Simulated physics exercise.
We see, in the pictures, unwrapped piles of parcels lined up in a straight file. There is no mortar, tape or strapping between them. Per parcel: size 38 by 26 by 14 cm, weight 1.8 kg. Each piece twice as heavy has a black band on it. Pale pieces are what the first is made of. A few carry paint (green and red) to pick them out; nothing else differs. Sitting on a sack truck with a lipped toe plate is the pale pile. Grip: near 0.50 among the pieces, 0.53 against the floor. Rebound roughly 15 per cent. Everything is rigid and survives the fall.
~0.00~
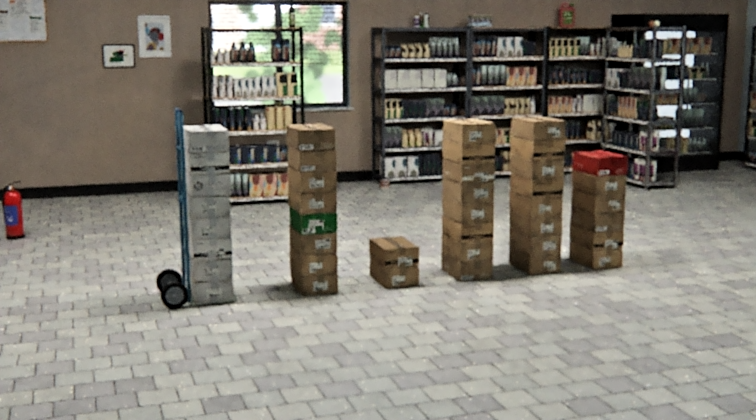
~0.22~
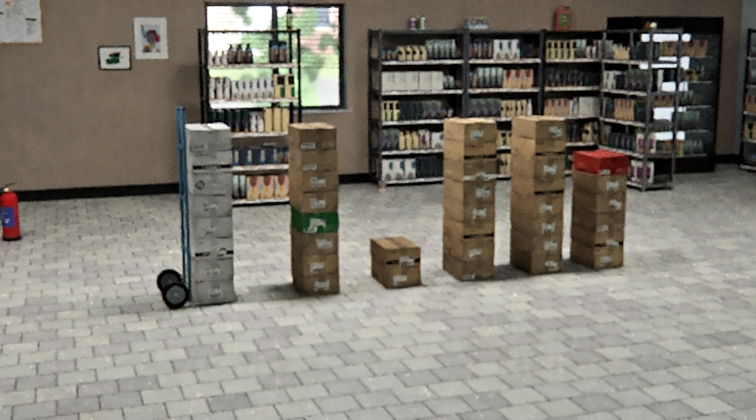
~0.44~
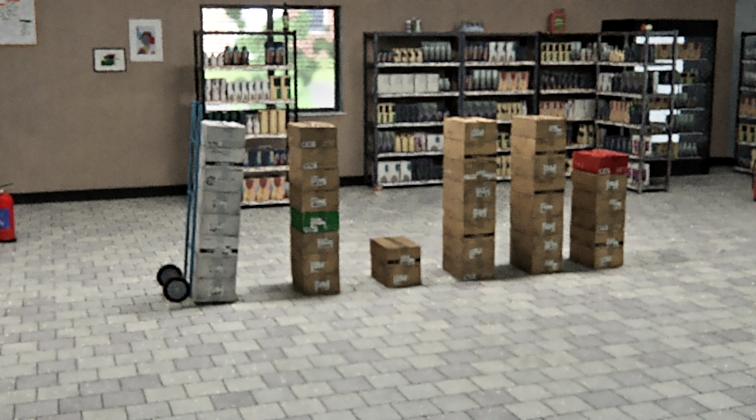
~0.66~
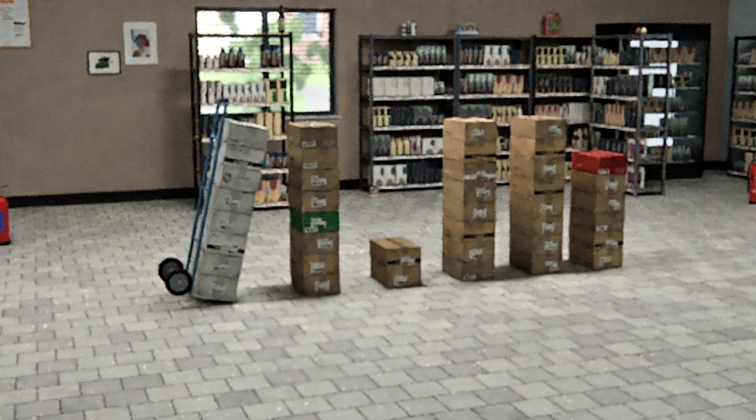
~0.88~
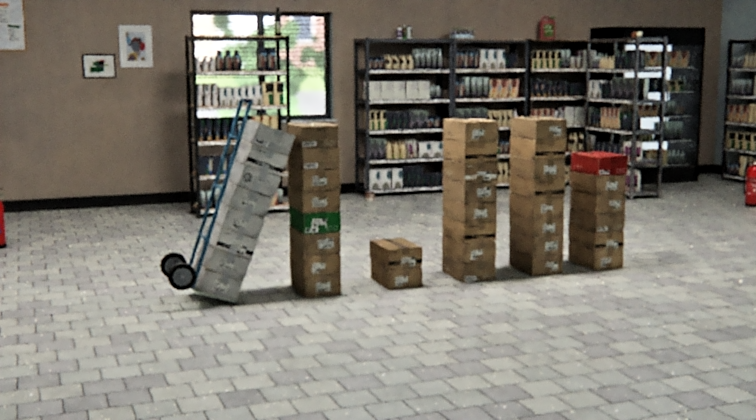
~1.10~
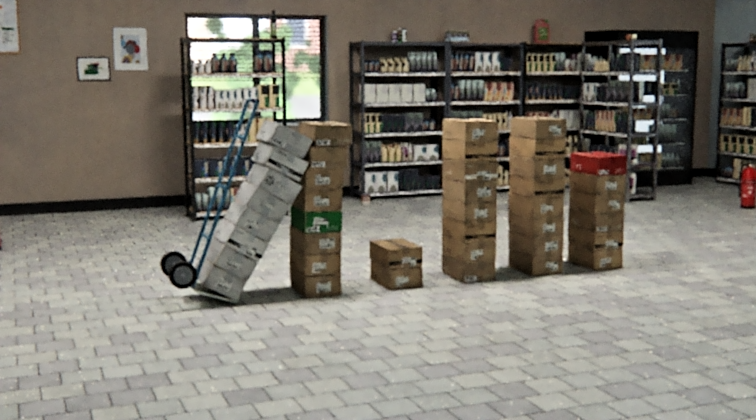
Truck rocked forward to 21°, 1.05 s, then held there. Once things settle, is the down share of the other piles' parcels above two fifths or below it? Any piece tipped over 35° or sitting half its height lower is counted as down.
The down share is below two fifths.
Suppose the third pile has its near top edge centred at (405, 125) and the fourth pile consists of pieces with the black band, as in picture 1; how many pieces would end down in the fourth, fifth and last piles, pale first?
Fourth 8, fifth 8, last 5.
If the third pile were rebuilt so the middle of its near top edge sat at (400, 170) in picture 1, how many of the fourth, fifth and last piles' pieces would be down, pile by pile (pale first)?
Down by pile: Fourth 8, fifth 8, last 6.
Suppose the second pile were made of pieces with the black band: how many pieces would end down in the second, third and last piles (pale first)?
Second: 0; third: 0; last: 0.
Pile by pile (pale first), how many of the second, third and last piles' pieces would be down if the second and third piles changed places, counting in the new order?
Then second 0, third 0, last 0.
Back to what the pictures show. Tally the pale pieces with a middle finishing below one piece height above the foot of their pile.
Tally of pale pieces: 2.
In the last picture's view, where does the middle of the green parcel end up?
Look near (378, 230) in the final frame.
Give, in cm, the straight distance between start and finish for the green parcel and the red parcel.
Moved: Green 50, red 0.
Around 1.46 s, 8 of the pale pile down; none of the 32 other parcels down, 8 disturbed; green parcel tipped 11°.
Around 1.78 s, 8 of the pale pile down; 2 of the 32 other parcels down; green parcel tipped 32°.
Around 2.20 s, 8 of the pale pile down; 8 of the 32 other parcels down; green parcel tipped 45°, 11 cm lower.
Finally (3.1 s), 8 of the pale pile down; 8 of the 32 other parcels down; green parcel tipped 46°, 11 cm lower; red parcel unmoved. That is 25 per cent. Seen by the last camera, middles, green parcel near (378, 230), red parcel near (598, 163).
